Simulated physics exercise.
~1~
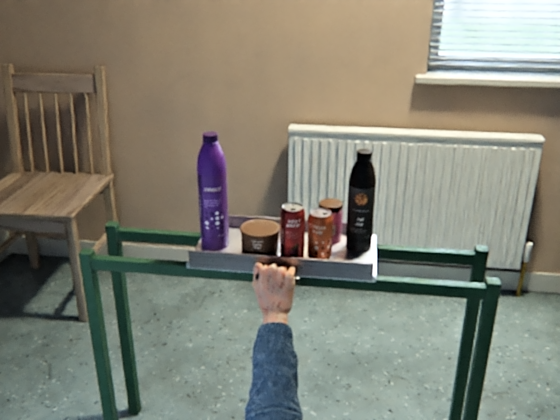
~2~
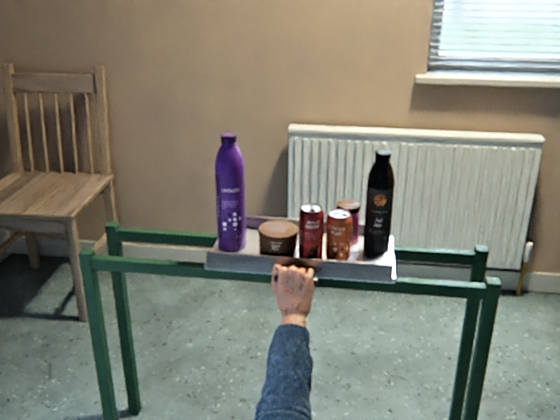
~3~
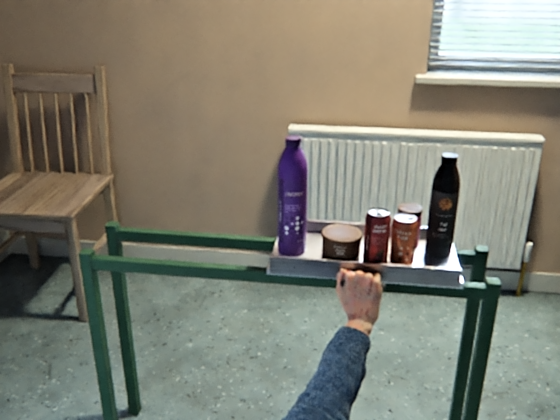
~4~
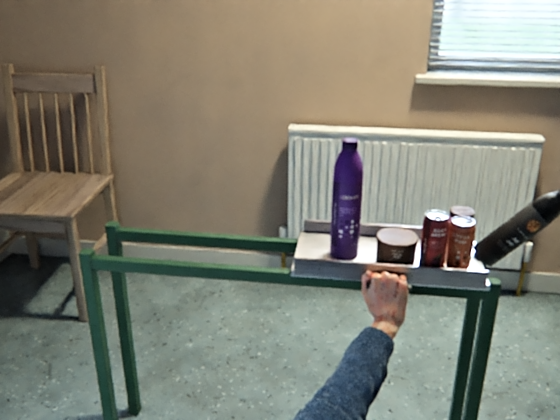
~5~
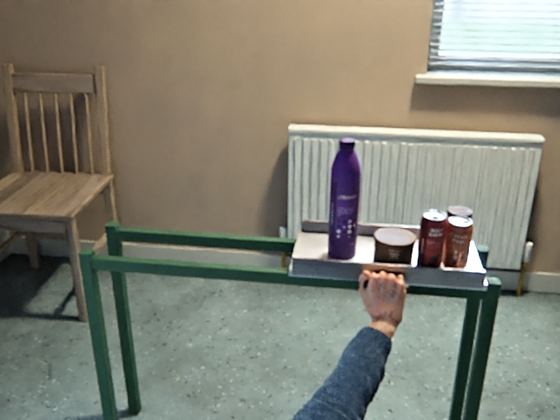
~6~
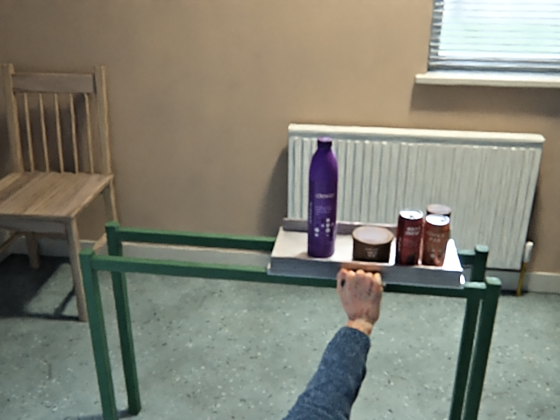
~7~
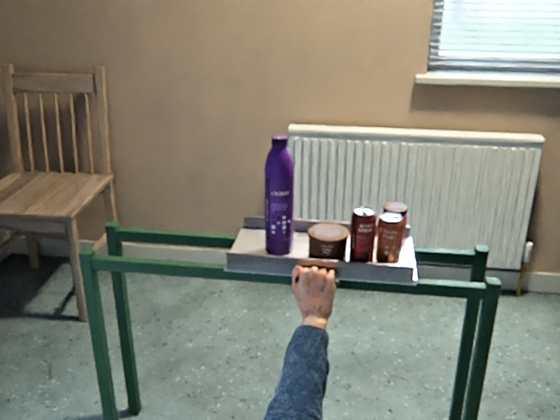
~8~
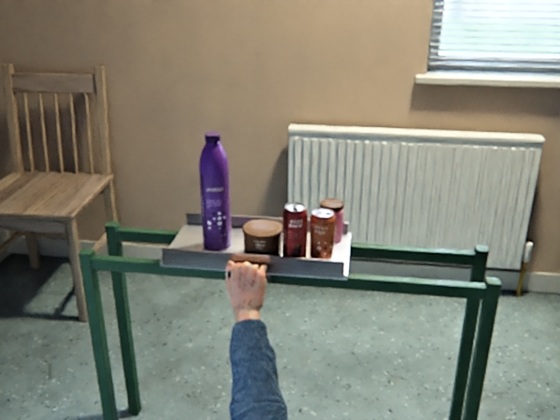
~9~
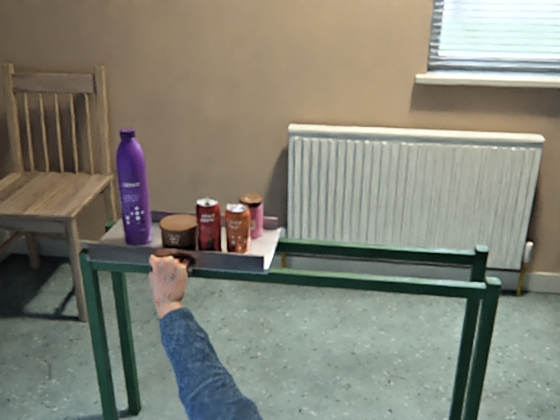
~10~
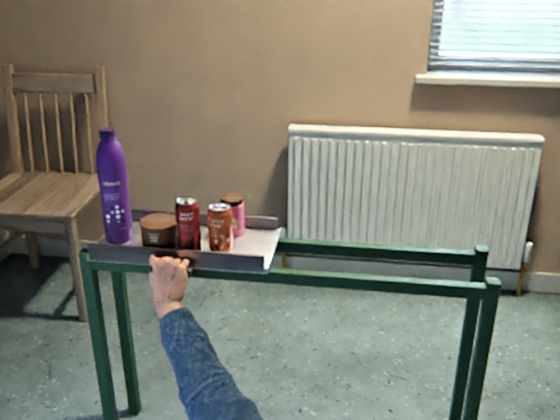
A shallow pale tray, gripped at its near edge by a hand in a blue sleeve, sits across a green metal rack, seen from the front in a tan-walled room with a wooden chair left and a white radiator behind. It holds a tall purple bottle at left, a brown tub, red and orange cans, a pink jar and a black bottle at right. The hand slides the tray right until it stops, and the black bottle tips off the right end and disappears. The hand then draws the tray left to the rack's far end, where the purple bottle, still upright, and the others remain aboard.
